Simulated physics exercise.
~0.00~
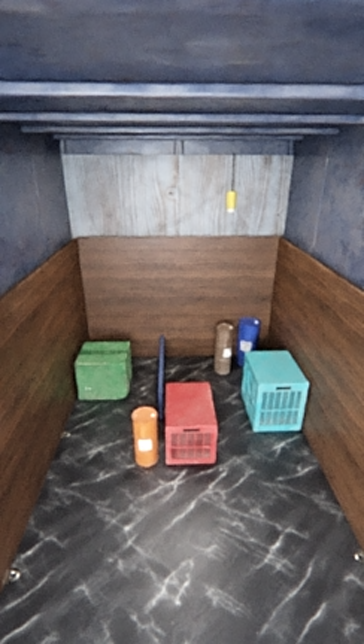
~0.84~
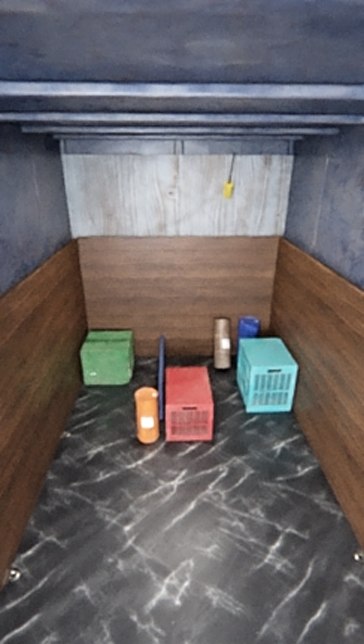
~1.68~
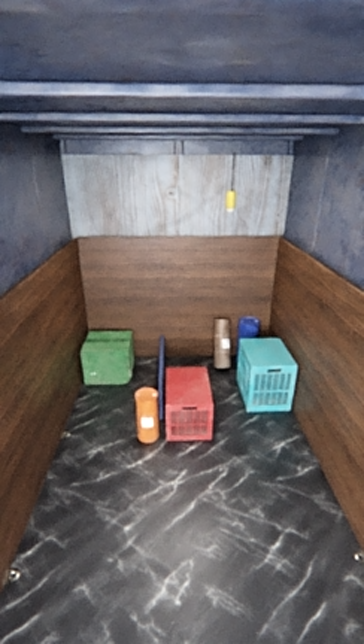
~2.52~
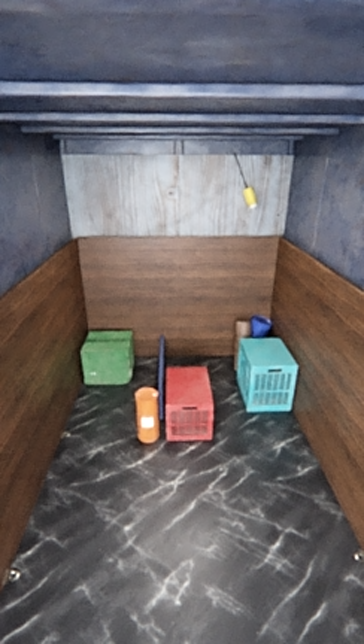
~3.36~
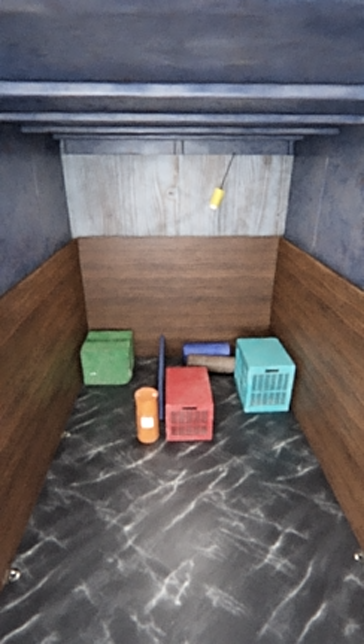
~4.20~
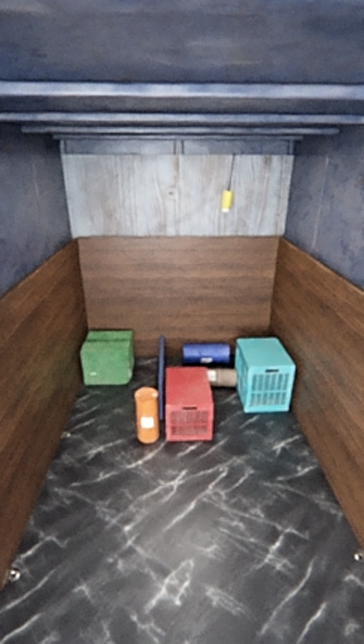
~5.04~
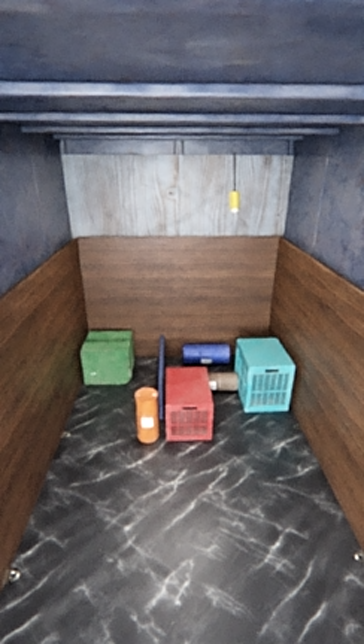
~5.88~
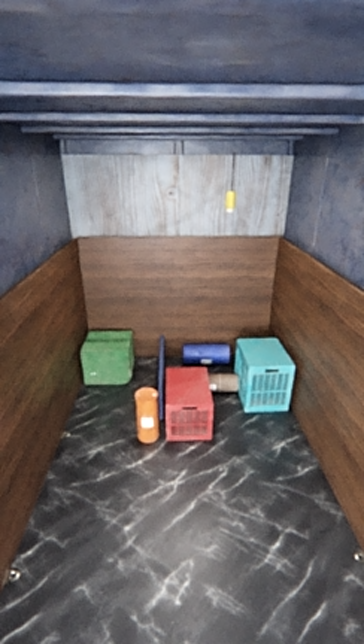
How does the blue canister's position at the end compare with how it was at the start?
At the start the blue canister stands upright near the back, beside the turquoise chest. By the end it is lying on its side on the floor, further left, behind the red chest.
